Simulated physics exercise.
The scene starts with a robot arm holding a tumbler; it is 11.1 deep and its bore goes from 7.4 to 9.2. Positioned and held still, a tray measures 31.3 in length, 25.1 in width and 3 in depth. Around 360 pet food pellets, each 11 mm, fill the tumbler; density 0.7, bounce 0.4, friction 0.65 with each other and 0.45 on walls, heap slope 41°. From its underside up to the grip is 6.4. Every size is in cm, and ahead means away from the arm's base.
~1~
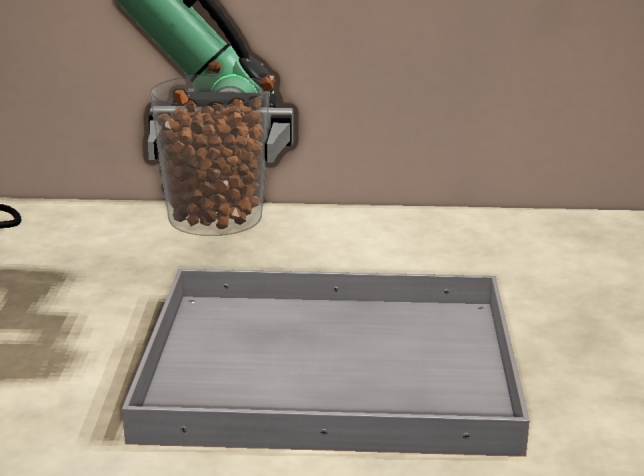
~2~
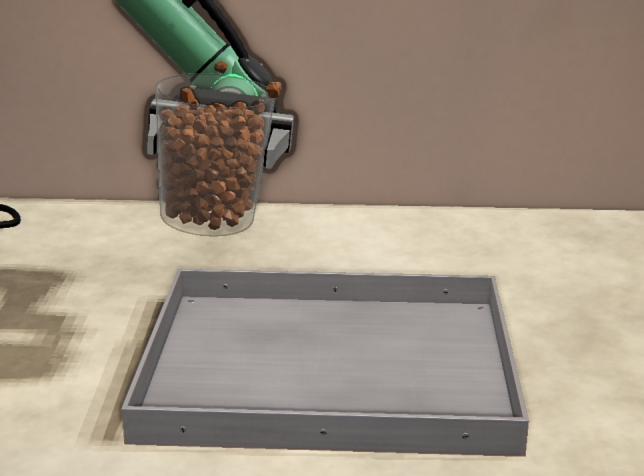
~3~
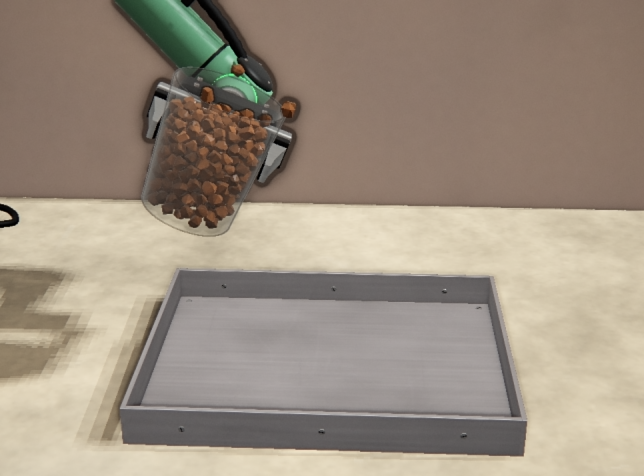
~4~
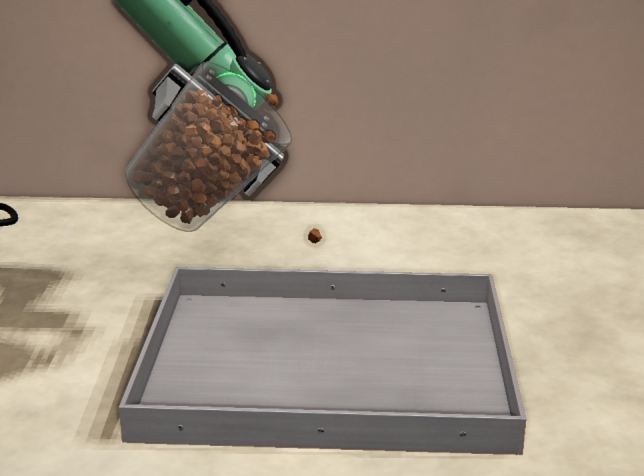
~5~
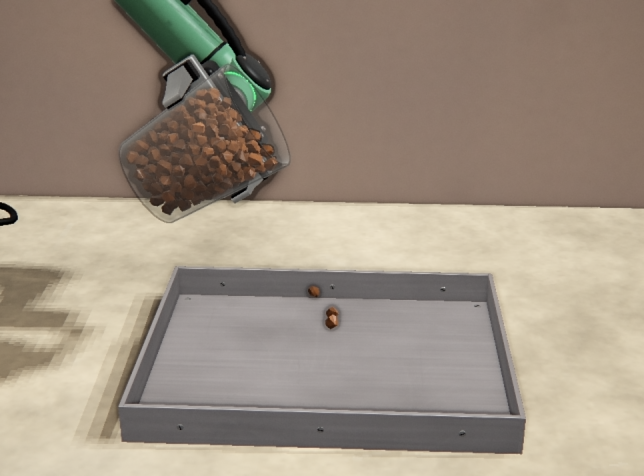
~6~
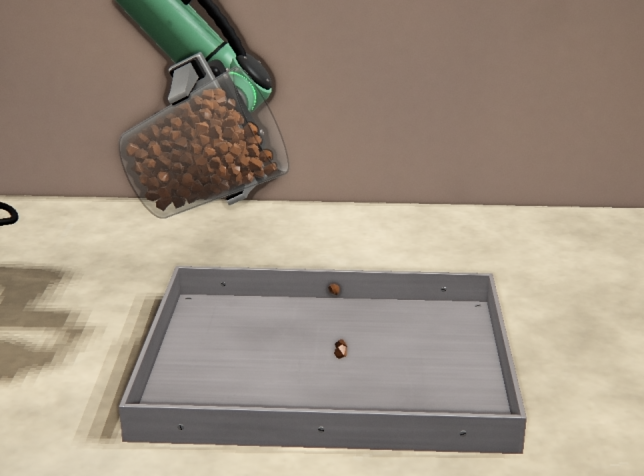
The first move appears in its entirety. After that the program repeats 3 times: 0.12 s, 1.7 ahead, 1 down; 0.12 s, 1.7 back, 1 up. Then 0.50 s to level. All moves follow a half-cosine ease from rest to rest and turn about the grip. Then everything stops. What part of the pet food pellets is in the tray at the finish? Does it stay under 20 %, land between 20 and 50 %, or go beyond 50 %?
It stays under 20 %.
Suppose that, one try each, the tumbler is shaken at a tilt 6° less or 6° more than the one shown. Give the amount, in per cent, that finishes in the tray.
First try near 0 %, second near 5 %.
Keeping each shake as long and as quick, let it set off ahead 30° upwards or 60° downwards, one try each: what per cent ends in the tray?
Try one gives about 5 in a hundred, try two about 0 in a hundred.
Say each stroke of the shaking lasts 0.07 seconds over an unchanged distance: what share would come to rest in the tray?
About 10 per cent, then.
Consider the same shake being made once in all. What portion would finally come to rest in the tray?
It would come to around 0 %.
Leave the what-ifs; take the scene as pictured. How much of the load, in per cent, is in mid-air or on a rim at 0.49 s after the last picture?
Around 0 percent of the load.
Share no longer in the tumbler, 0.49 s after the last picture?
About 0 per cent so far.
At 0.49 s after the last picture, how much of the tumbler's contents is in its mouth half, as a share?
I'd say close to 45 per cent.
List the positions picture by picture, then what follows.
The tumbler middle at (213, 157), level; upper third of the load around (214, 128), from x 165 to 270, top at y 70; 357 in the tumbler, in the first frame.
The tumbler middle at (211, 157), tilted 6° forward; upper third of the load around (212, 130), from x 165 to 275, top at y 70, in the second frame.
The tumbler middle at (207, 156), tilted 22° forward; upper third of the load around (210, 130), from x 155 to 290, top at y 70, in the third frame.
The tumbler middle at (203, 153), tilted 41° forward; upper third of the load around (204, 129), from x 140 to 315, top at y 95; 354 in the tumbler, 3 in flight or on a rim, in the fourth frame.
The tumbler middle at (201, 150), tilted 57° forward; upper third of the load around (205, 128), from x 135 to 330, top at y 95; 354 in the tumbler, 3 in the tray, in the fifth frame.
The tumbler middle at (201, 149), tilted 63° forward; upper third of the load around (203, 127), from x 130 to 340, top at y 95; 354 in the tumbler, 3 in the tray, in the sixth frame.
Then, 0.49 s on, tilted 63° forward, highest piece 24 above the table; 350 in the tumbler, 6 in the tray, 1 in flight or on a rim.
Then, 0.98 s on, tilted 30° forward, highest piece 24 above the table; 350 in the tumbler, 7 in the tray.
Then, 1.42 s on, level, highest piece 26 above the table; 350 in the tumbler, 7 in the tray.
Then, 2.47 s on, level, highest piece 26 above the table; 350 in the tumbler, 7 in the tray.
In the end, 350 in the tumbler, 7 in the tray. That is 2 % in the tray.
